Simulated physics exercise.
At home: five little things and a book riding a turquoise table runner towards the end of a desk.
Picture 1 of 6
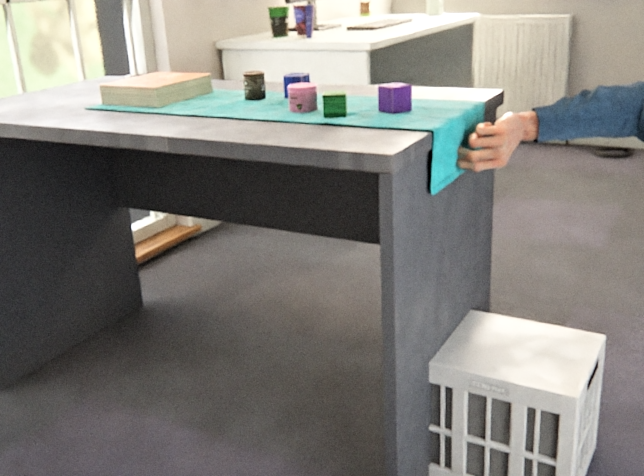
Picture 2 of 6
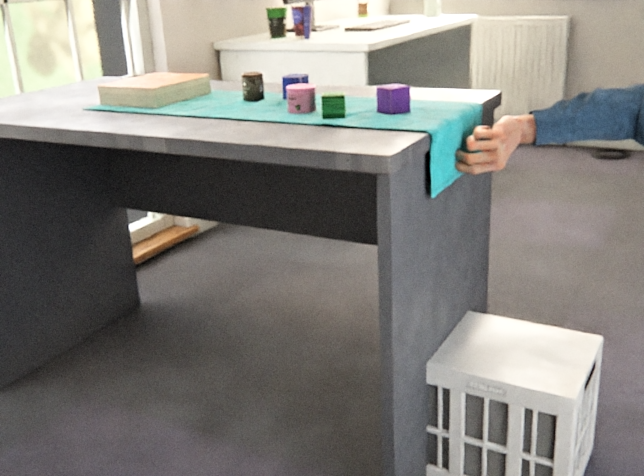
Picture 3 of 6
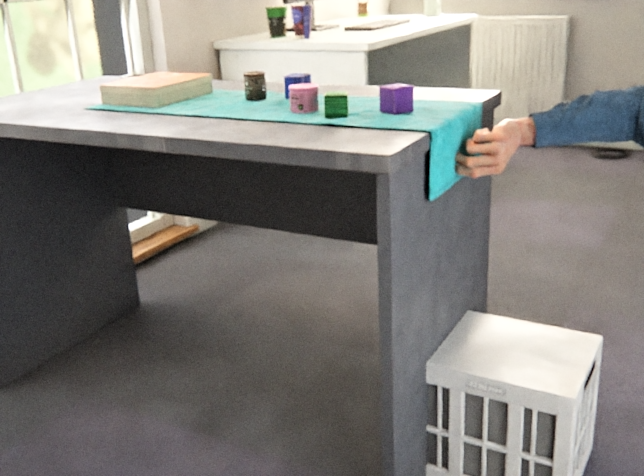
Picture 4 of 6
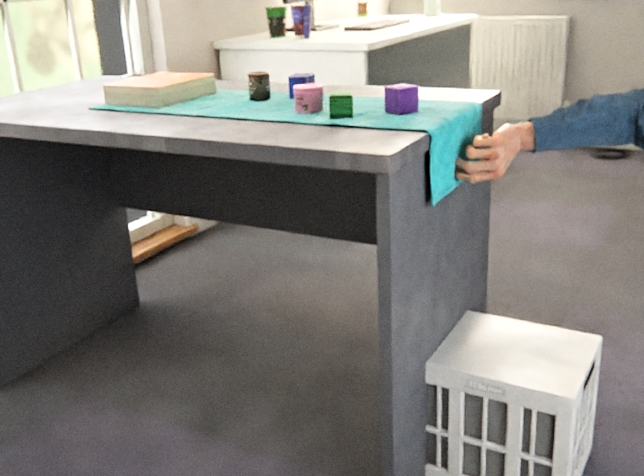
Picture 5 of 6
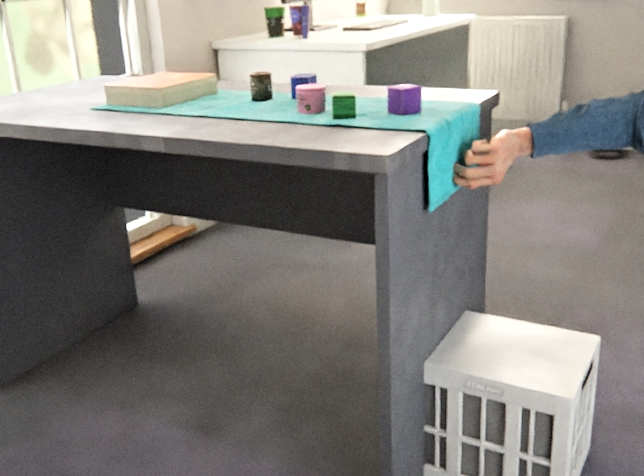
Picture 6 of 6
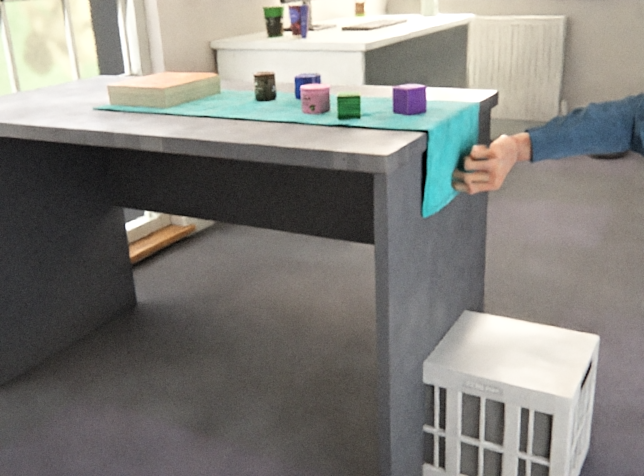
In a bright room, a hand at the right end of a grey desk slowly drew a turquoise runner down over the edge, and the book and little coloured things on it shifted slightly right.
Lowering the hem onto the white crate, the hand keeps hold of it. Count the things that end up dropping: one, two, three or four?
The number that falls is three.
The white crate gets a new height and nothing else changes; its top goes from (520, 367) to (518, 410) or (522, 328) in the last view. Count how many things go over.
The count: 4 and 2.
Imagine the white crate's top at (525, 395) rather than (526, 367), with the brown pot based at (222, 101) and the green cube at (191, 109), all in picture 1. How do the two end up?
The brown pot does not fall, the green cube remains up.
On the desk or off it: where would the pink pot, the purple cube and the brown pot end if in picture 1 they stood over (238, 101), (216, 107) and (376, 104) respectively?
The pink pot stays put; the purple cube stays put; the brown pot ends up off.
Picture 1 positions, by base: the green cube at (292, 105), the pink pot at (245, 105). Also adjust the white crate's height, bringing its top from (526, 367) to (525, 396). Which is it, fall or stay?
The green cube falls; the pink pot keeps its place on top.
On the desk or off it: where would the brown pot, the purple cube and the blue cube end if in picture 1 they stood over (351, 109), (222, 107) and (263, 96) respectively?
Well, the brown pot is dislodged, the purple cube is safe, and the blue cube is safe.
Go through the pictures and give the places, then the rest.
In the first frame, hem (432, 196); purple cube (395, 85); green cube (335, 93); pink pot (302, 85); blue cube (296, 74); brown pot (253, 72); top of the crate (526, 367).
In the second frame, hem (431, 198); purple cube (393, 86).
In the third frame, hem (429, 201); green cube (336, 93).
In the fourth frame, hem (432, 207); pink pot (308, 86); top of the crate (523, 368).
In the fifth frame, hem (429, 212); blue cube (304, 75).
In the sixth frame, hem (423, 218); purple cube (410, 86); green cube (349, 94); pink pot (315, 86); blue cube (308, 75); brown pot (264, 73).
Early on, hem near (455, 235); all still up.
Midway, hem near (456, 281); purple cube gone.
Near the end, hem on the crate; purple cube and green cube gone.
Finally, hem on the crate; purple cube, green cube and pink pot gone. It carries off three.
